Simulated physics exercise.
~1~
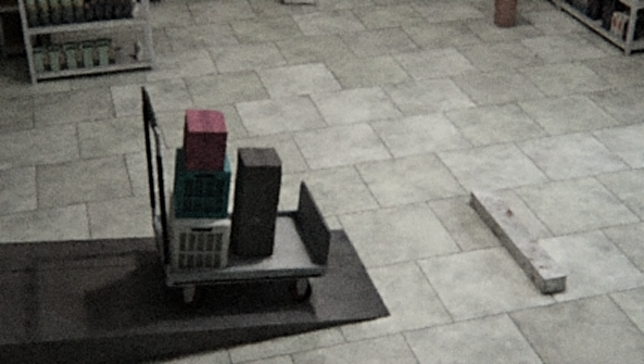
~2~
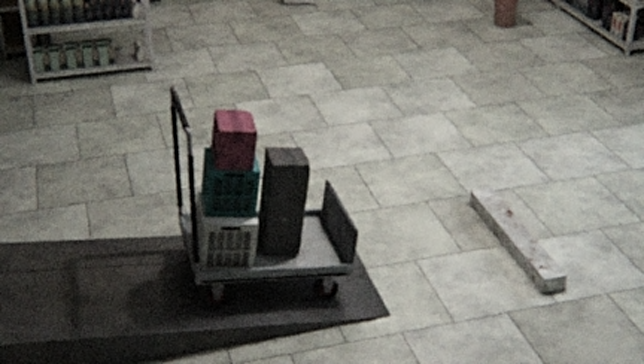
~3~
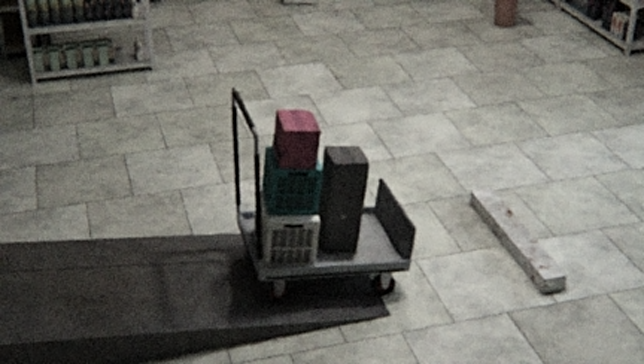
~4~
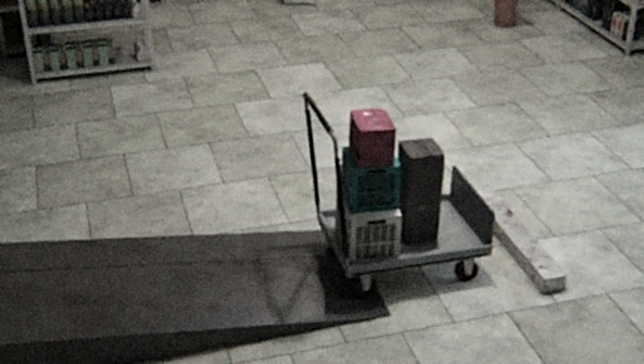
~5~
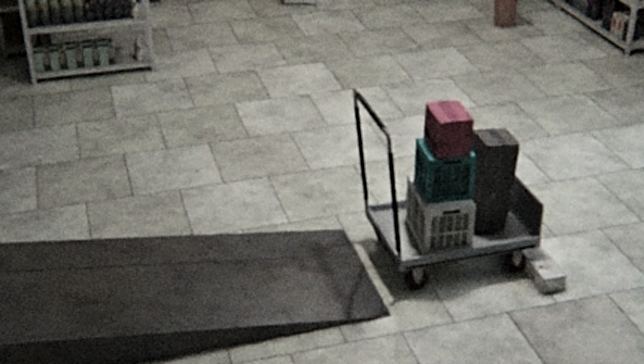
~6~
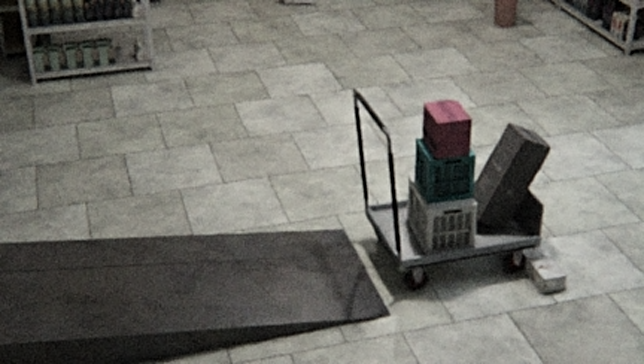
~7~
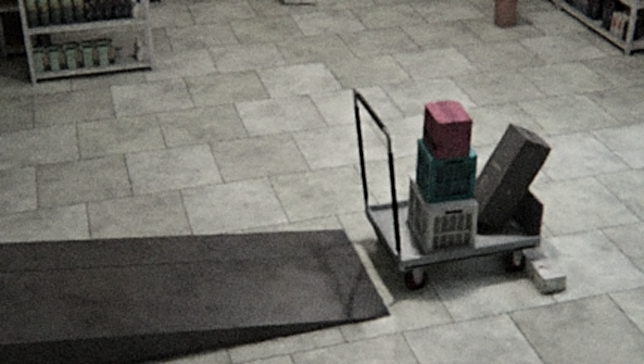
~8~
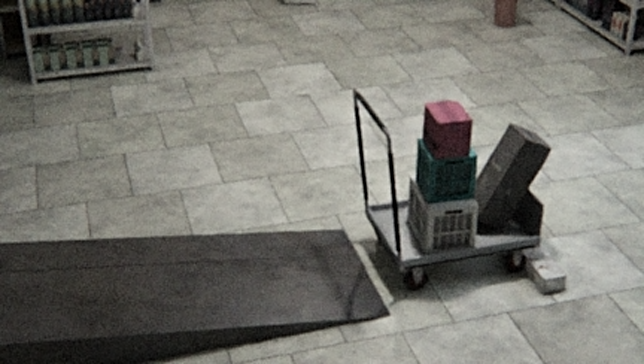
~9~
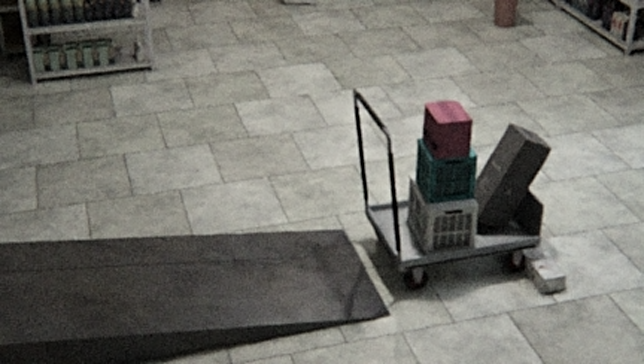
Loaded trolley rolling right off a ramp and stopping at a kerb, its tall grey box tipping to lean against the front board.
